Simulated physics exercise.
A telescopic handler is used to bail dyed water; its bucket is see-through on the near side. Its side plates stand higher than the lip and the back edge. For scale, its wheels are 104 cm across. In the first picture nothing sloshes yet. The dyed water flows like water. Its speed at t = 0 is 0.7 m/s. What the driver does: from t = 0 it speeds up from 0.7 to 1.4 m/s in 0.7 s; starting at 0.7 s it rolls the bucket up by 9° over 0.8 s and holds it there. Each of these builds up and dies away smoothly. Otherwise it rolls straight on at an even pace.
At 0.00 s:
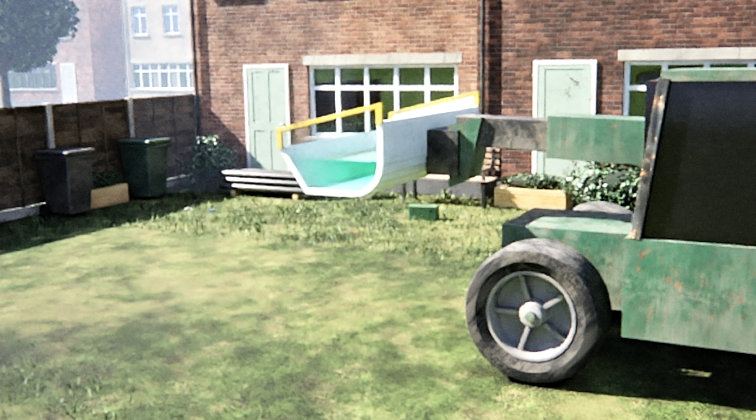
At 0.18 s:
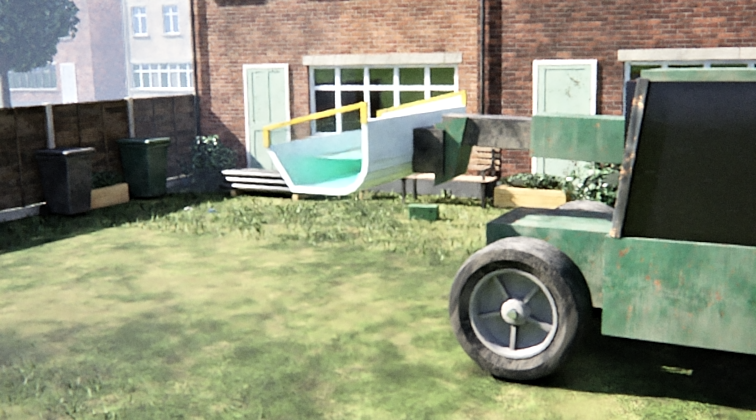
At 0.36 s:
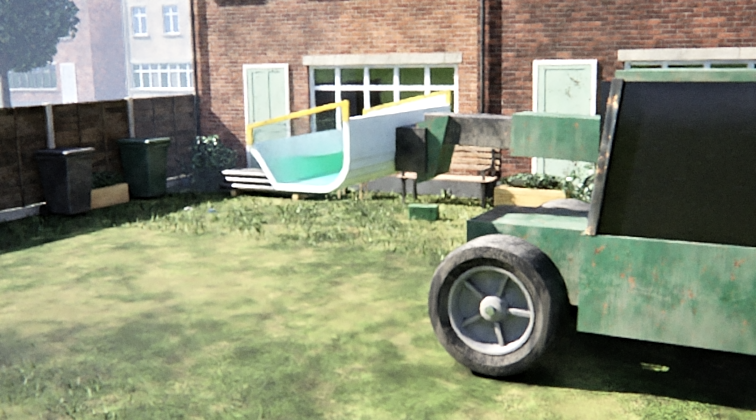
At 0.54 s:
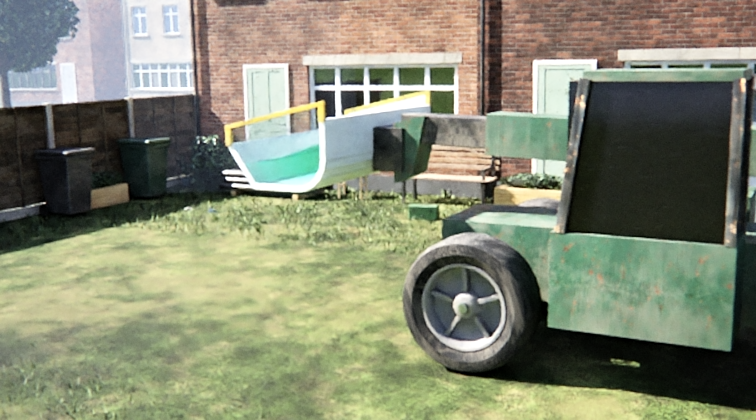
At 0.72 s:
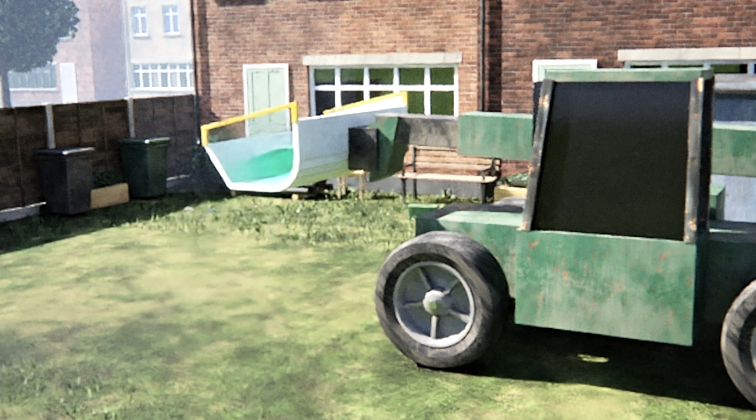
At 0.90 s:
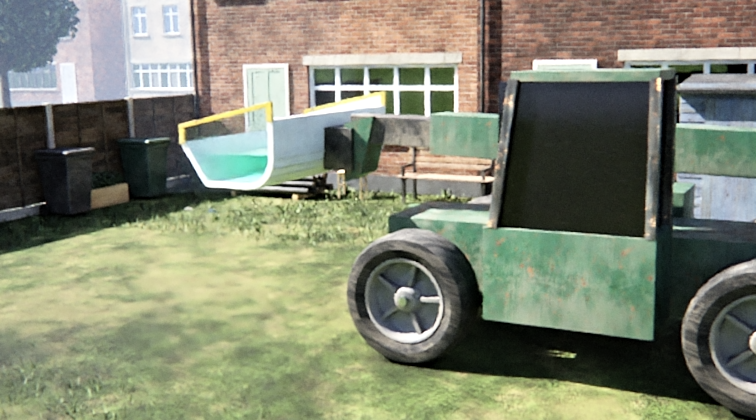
Green telescopic handler rolling left across a lawn past brick houses, carrying green-dyed water that shifts and tilts in its see-through-sided bucket.
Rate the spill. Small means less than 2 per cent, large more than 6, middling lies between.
A small spill.
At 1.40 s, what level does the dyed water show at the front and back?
Front 24 cm, back 22 cm.
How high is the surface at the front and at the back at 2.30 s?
Front 26 cm, back 22 cm.
Then, 1.40 s in, the bucket is at 9° back, the surface stands 21 cm at the back and 24 cm at the front; all of it is still inside.
Then, 1.85 s in, the bucket is at 9° back, the surface stands 41 cm at the back and 11 cm at the front; 1 per cent has gone, over the front.
Then, 2.30 s in, the bucket is at 9° back, the surface stands 22 cm at the back and 27 cm at the front; 1 per cent has gone, over the front.
Then, 4.39 s in, 1 per cent has gone, over the front, 2 of 323 litres.
